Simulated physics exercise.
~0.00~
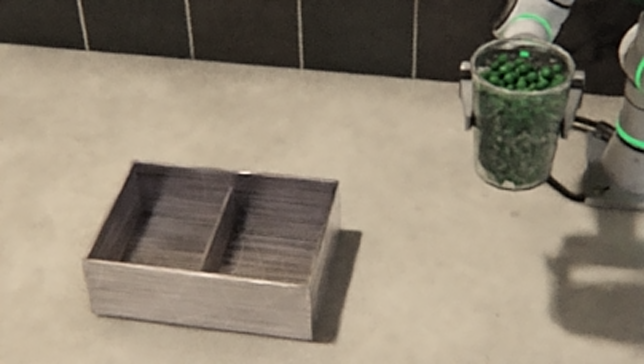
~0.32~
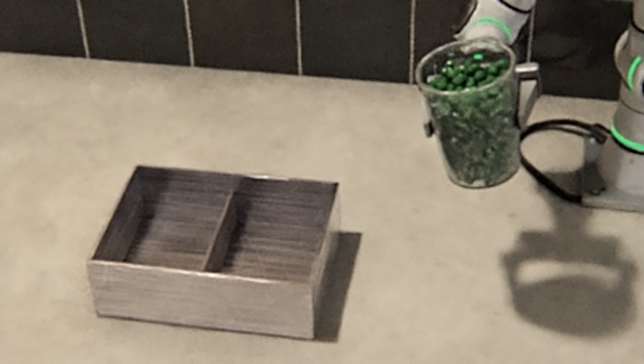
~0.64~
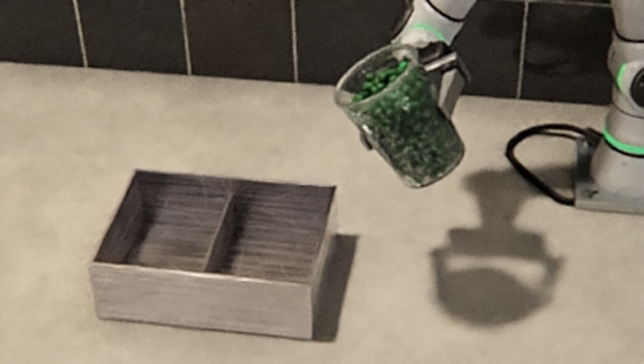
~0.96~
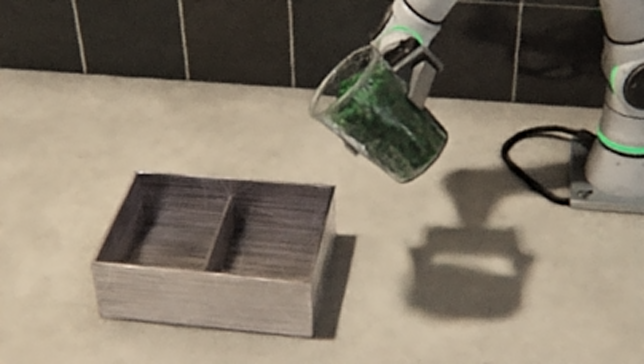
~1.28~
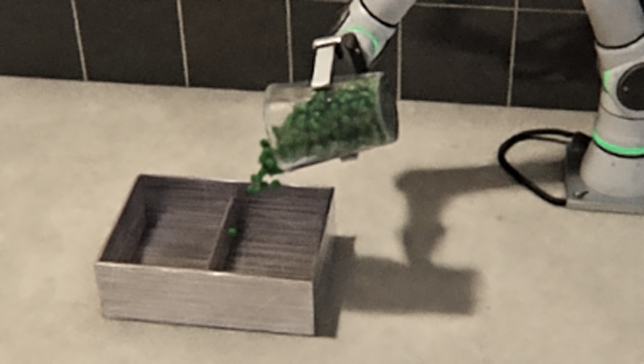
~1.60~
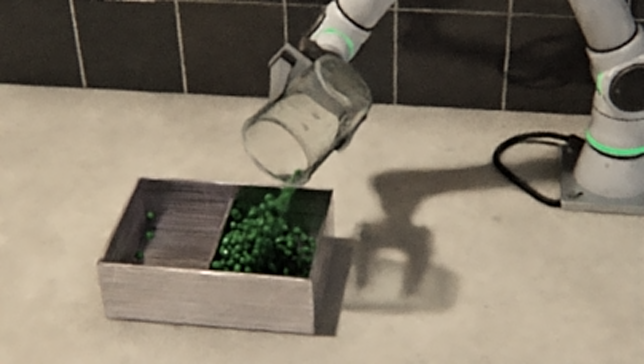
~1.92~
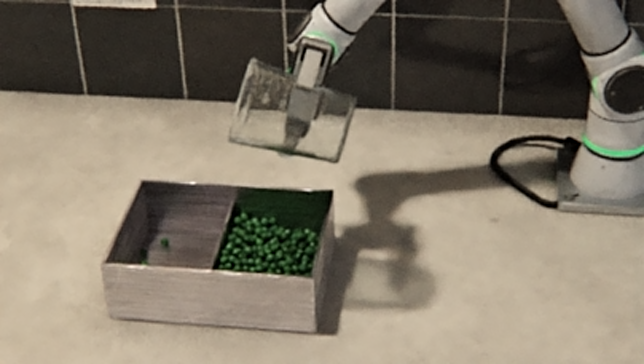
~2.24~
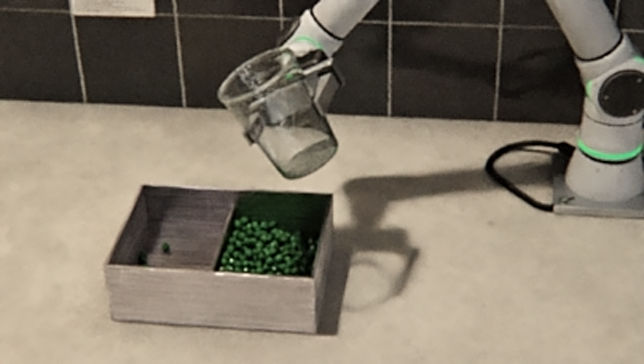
A pale tabletop in front of a dark tiled wall is seen from slightly above, with the view drifting a little sideways. A grey and white robot arm with green light rings holds a clear cup full of green beads at the upper right, while an open grey box with two compartments sits at the left. The arm carries the cup leftward, tipping it as it goes. Beads spill over the lip, then pour mostly into the right compartment. The arm turns the emptied cup back partway, leaving a green heap on the right and a few beads on the left.
